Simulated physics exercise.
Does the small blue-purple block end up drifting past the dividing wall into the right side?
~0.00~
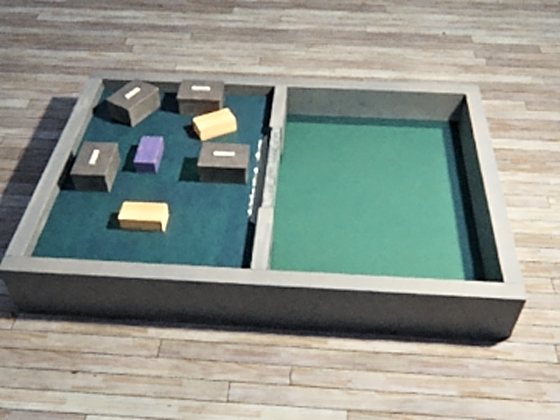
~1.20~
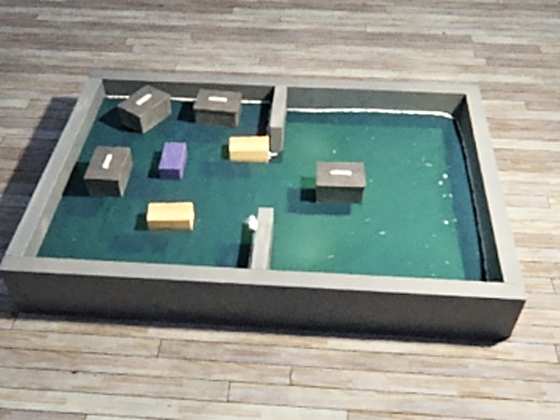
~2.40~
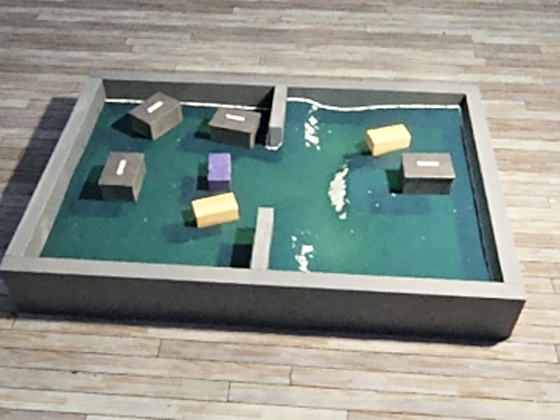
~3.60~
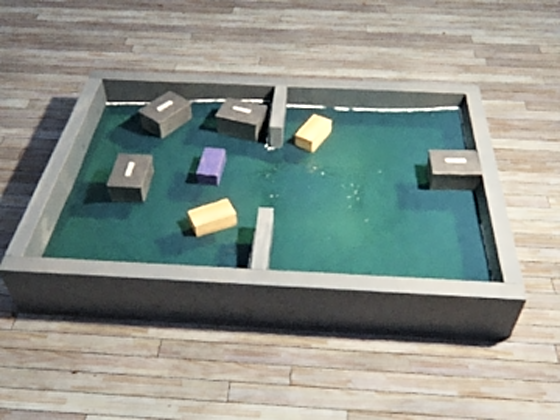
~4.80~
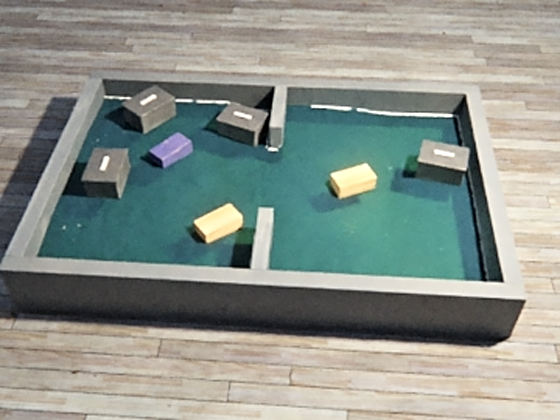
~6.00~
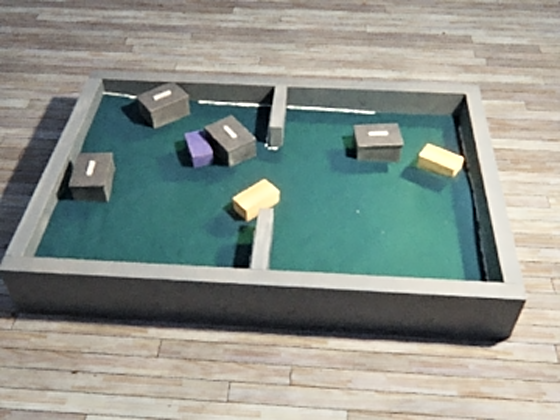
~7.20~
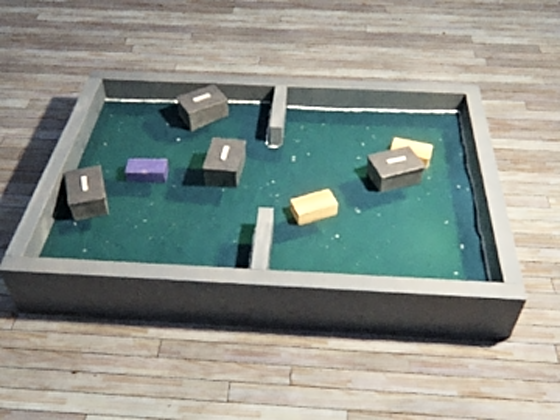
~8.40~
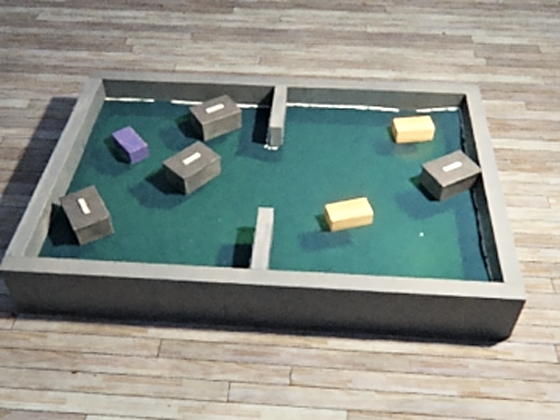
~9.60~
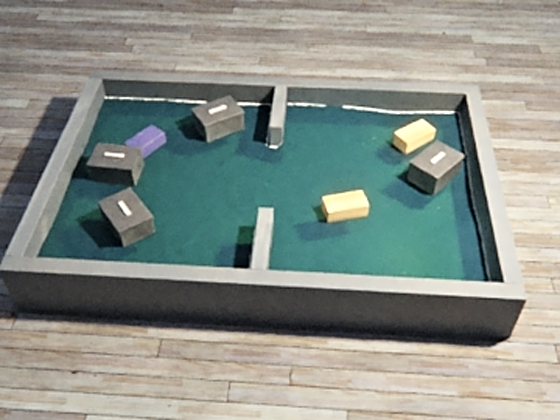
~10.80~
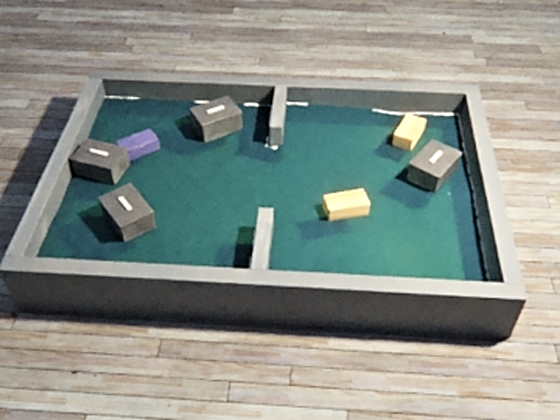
No, the blue-purple block never gets past the wall. It ends up floating in the left side of the basin, near the dark boxes.
